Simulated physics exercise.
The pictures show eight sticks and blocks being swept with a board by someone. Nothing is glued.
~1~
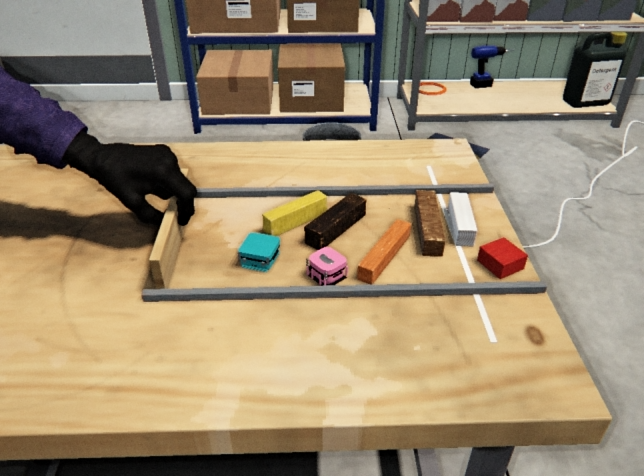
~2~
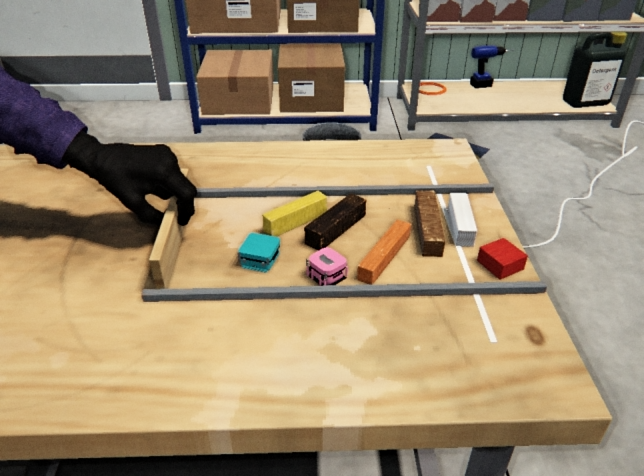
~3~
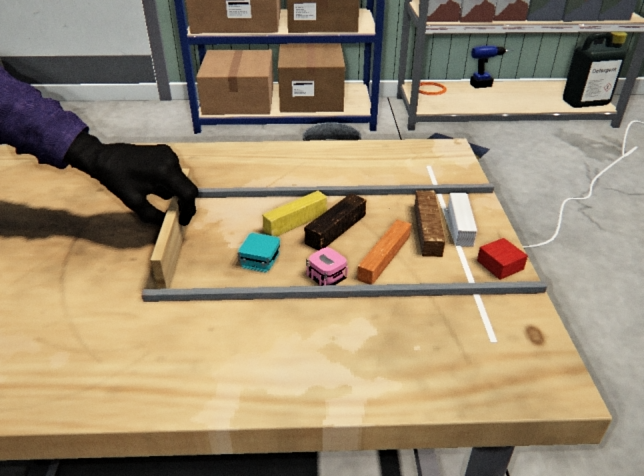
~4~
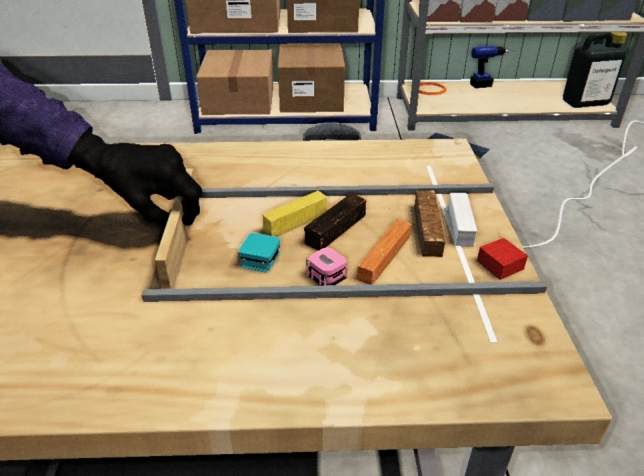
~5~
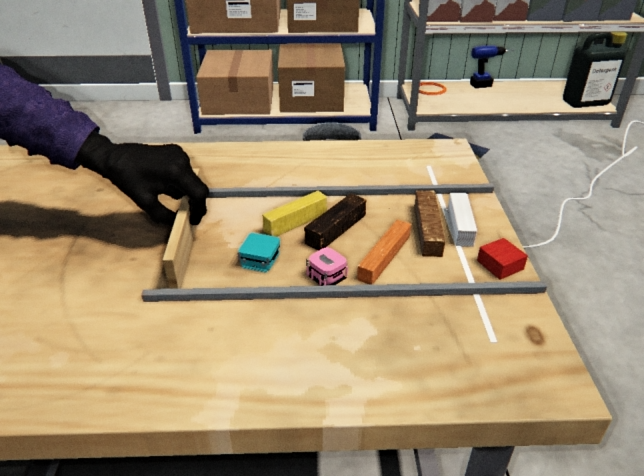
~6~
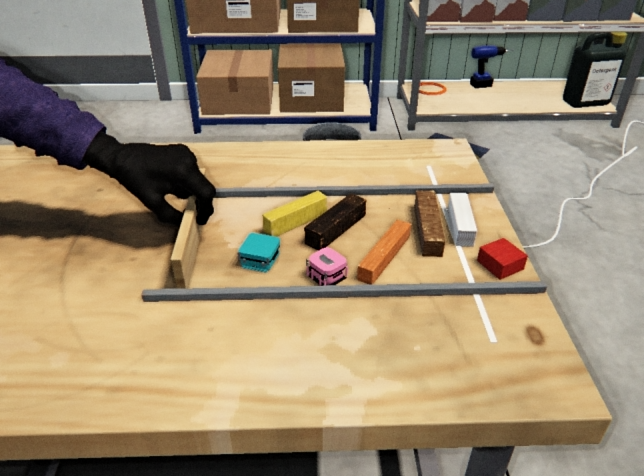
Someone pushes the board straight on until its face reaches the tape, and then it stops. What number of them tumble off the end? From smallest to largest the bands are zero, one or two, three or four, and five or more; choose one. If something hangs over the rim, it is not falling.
The right band is one or two.
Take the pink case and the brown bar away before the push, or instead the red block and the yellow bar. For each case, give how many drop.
First 0, then 0.
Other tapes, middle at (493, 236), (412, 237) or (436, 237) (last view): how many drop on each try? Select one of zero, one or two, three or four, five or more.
For each place: 5 or more; none at all; zero.
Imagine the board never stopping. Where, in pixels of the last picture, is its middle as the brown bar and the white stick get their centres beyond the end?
When the brown bar crosses, the middle is near (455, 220); when the white stick crosses, near (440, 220).
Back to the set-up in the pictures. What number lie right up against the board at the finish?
So the total is 3.
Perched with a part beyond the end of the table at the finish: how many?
Count: 2.
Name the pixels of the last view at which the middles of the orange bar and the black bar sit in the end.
In the last view, the middles sit near (506, 251) and near (477, 214).
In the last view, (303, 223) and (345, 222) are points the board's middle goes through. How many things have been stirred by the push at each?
Counts: 4 and 5.
A little later, none off yet; red block at rest near (502, 258); white stick at rest near (462, 219); brown bar at rest near (429, 222).
When it is over, the number that fall off is one or two; down, white stick.
